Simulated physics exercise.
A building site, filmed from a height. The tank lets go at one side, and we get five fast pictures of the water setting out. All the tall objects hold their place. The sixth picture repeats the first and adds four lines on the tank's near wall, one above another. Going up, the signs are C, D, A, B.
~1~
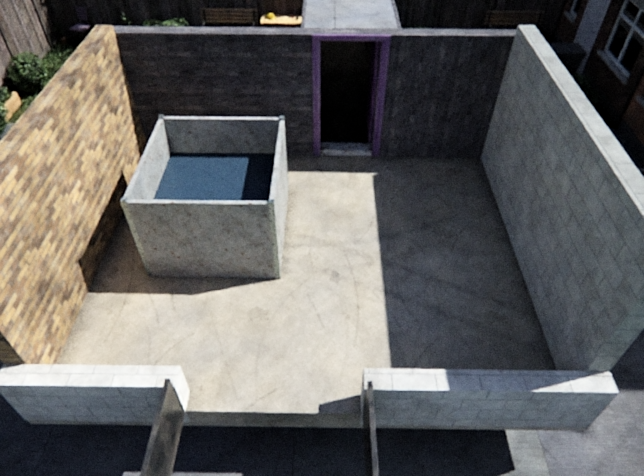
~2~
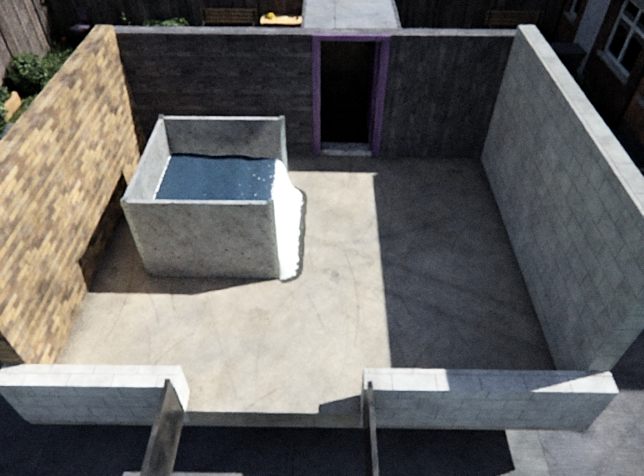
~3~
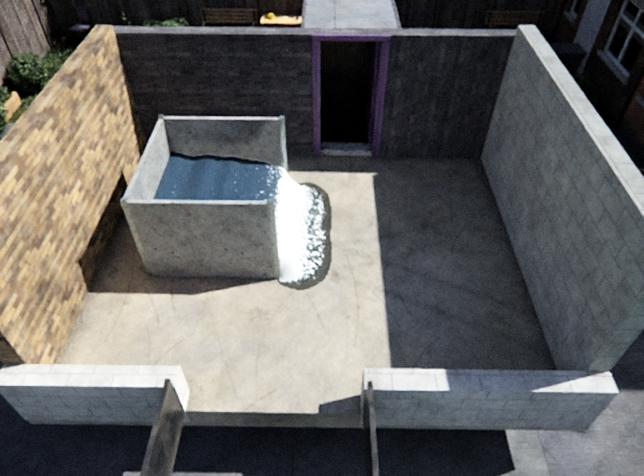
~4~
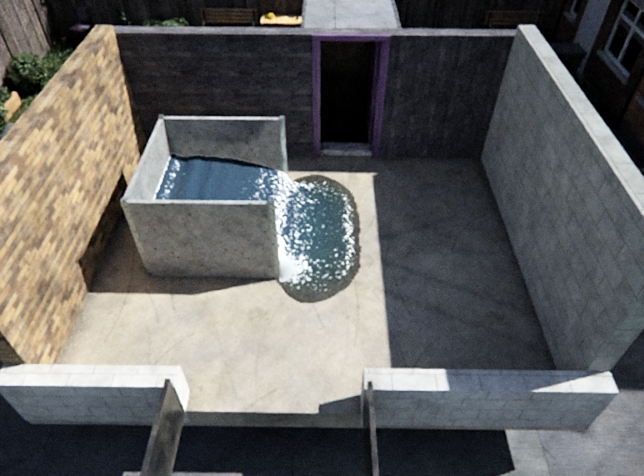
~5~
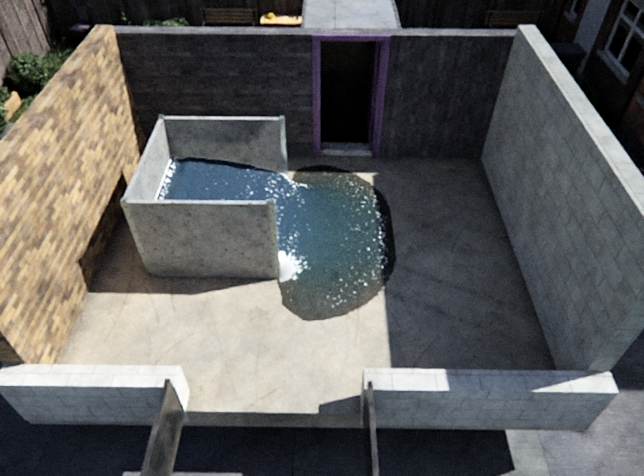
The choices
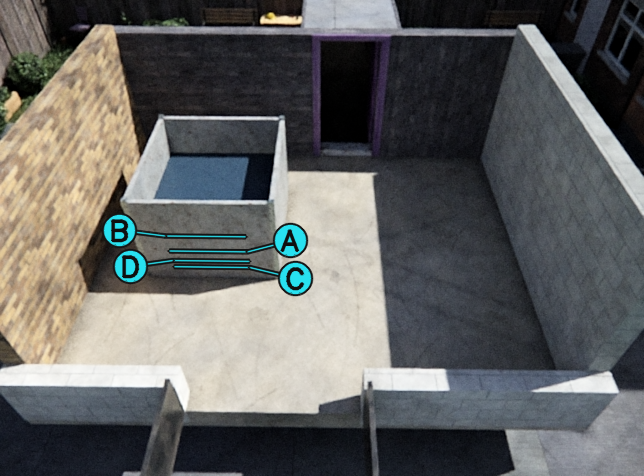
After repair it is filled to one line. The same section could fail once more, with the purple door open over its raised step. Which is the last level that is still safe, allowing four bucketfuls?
It is B.
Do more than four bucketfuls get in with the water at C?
No.
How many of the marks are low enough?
All of them.
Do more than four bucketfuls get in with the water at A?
No, that is safe.
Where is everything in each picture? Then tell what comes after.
The first picture shows water in the tank at rest, its middle at (217, 190); foot of the purple doorway at (346, 156); open gate at (271, 365).
The second picture shows front seen at (288, 275), 2 % of the ground wet.
The third picture shows front seen at (306, 283), 6 % of the ground wet.
The fourth picture shows front seen at (328, 291), 10 % of the ground wet.
The fifth picture shows front seen at (373, 288), 17 % of the ground wet.
On the marked copy, A at (208, 251); B at (205, 236); C at (212, 267); D at (210, 260); from the bottom up C, D, A, B.
With A, nothing gets over.
With B, a bucket or two gets in.
With C, nothing gets over.
With D, nothing gets over.
